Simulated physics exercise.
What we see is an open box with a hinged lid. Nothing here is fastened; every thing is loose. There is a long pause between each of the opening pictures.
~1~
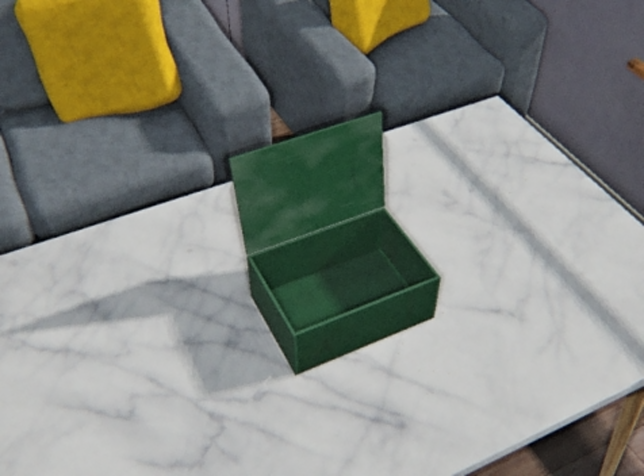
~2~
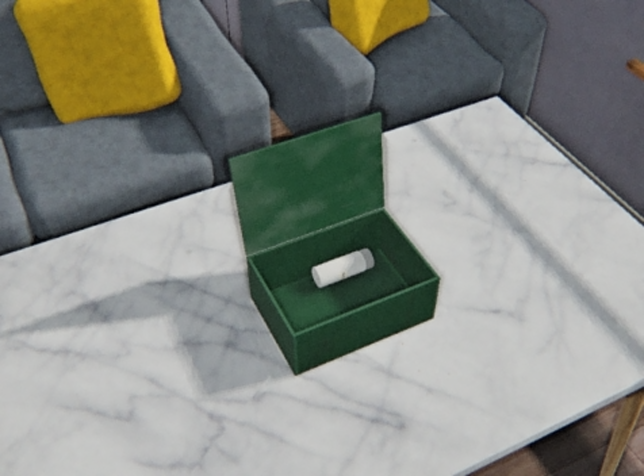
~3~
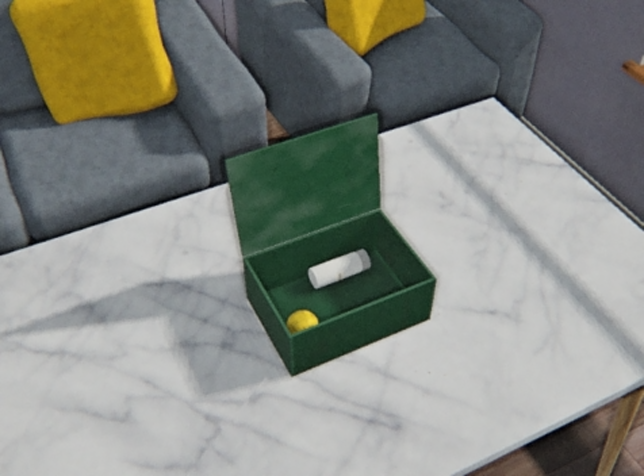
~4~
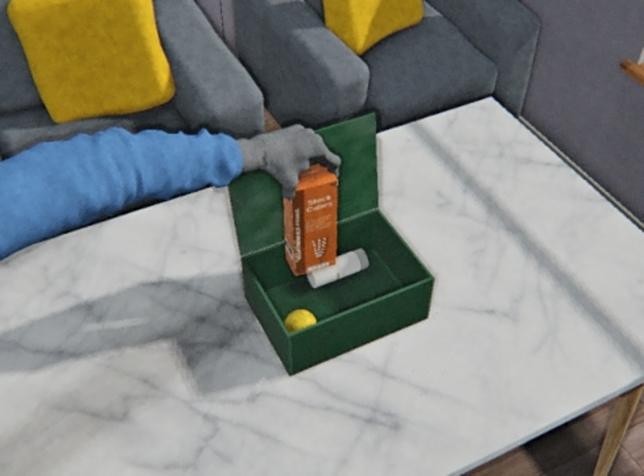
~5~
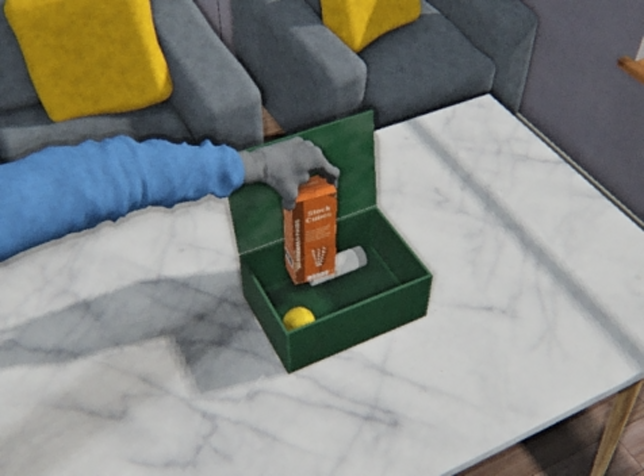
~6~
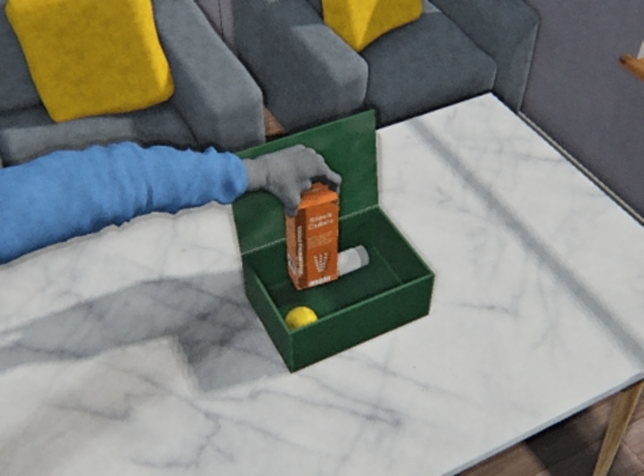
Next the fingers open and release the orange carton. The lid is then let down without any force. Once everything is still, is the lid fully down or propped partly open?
Watch - the lid never drops into place.
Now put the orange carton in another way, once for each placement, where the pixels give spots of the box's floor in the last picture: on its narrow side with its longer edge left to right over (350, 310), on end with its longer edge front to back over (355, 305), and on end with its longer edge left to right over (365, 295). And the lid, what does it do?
Try 1: Lid stays raised; try 2: Lid stays raised; try 3: Lid stays raised.
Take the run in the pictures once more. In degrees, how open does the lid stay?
Near 18°.
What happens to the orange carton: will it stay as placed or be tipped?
Observation: The orange carton tilts over.
Then, 0.90 s after the last picture, lid starting down; orange carton tipped 58° from how it was near (311, 293).
Then, 1.60 s after the last picture, lid 60° above the rim; orange carton tipped 58° from how it was near (310, 292).
Then, 2.20 s after the last picture, lid 17° above the rim; orange carton tipped 58° from how it was near (310, 293).
At rest, lid 17° above the rim; tipped over in the box, orange carton; the other 2 in place. Seen from the same camera at the end, orange carton near (310, 293).
